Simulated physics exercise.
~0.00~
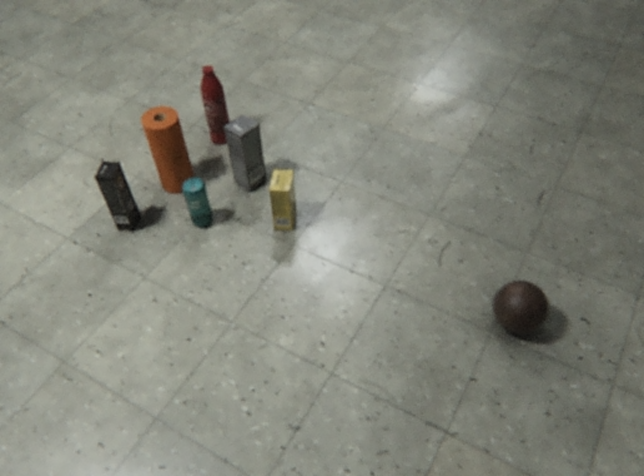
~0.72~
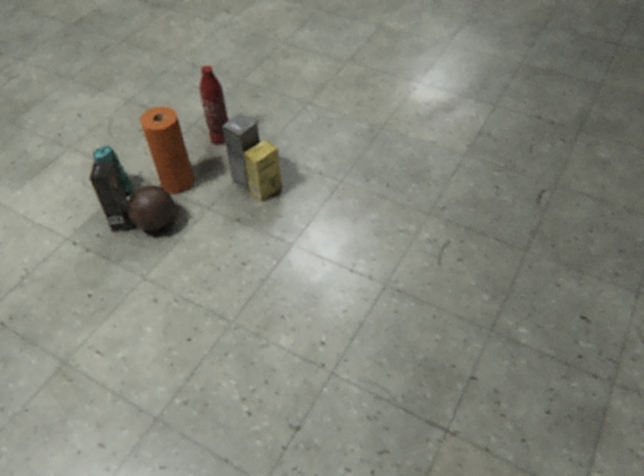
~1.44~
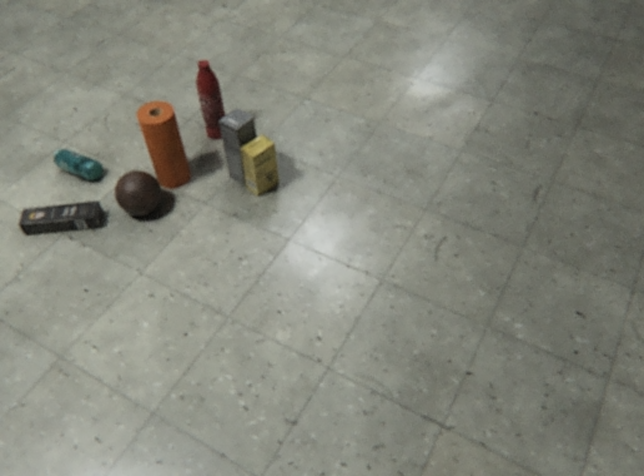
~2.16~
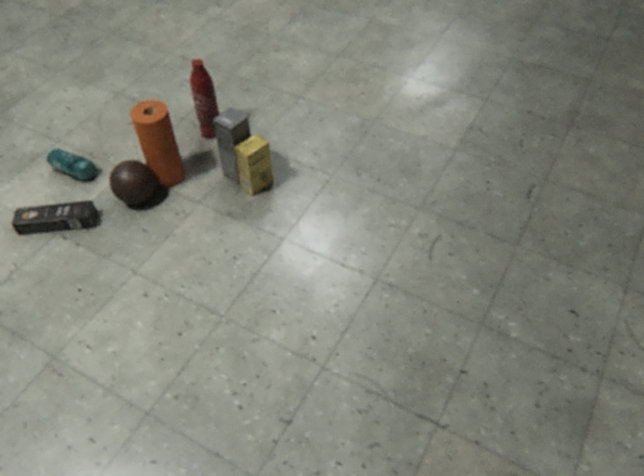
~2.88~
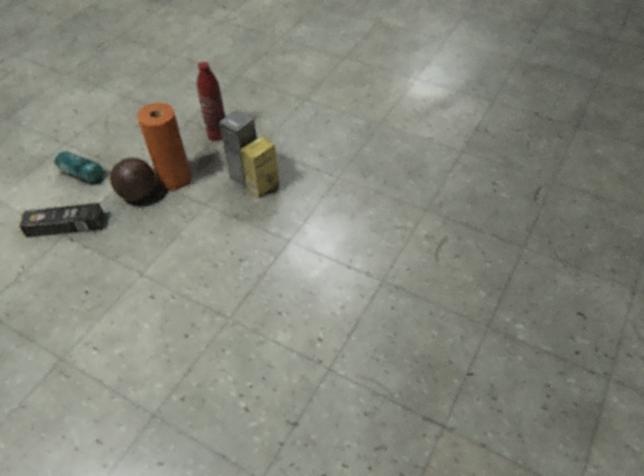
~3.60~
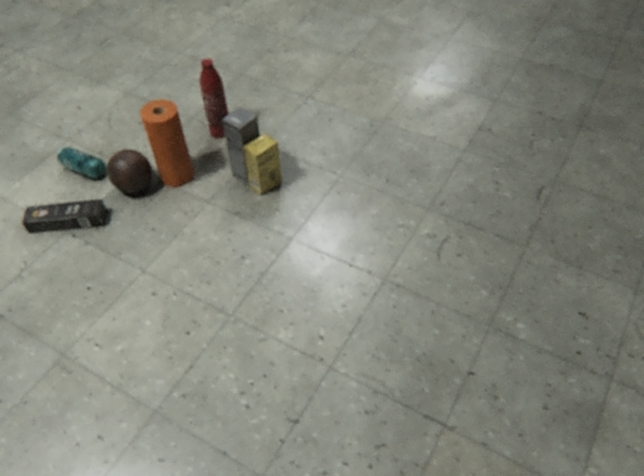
A brown ball rolls left across a tiled floor into a group of standing items, shifting a yellow carton and knocking over a turquoise can and a black carton. It settles beside the orange roll, which stays upright with the grey carton, red bottle and yellow carton.
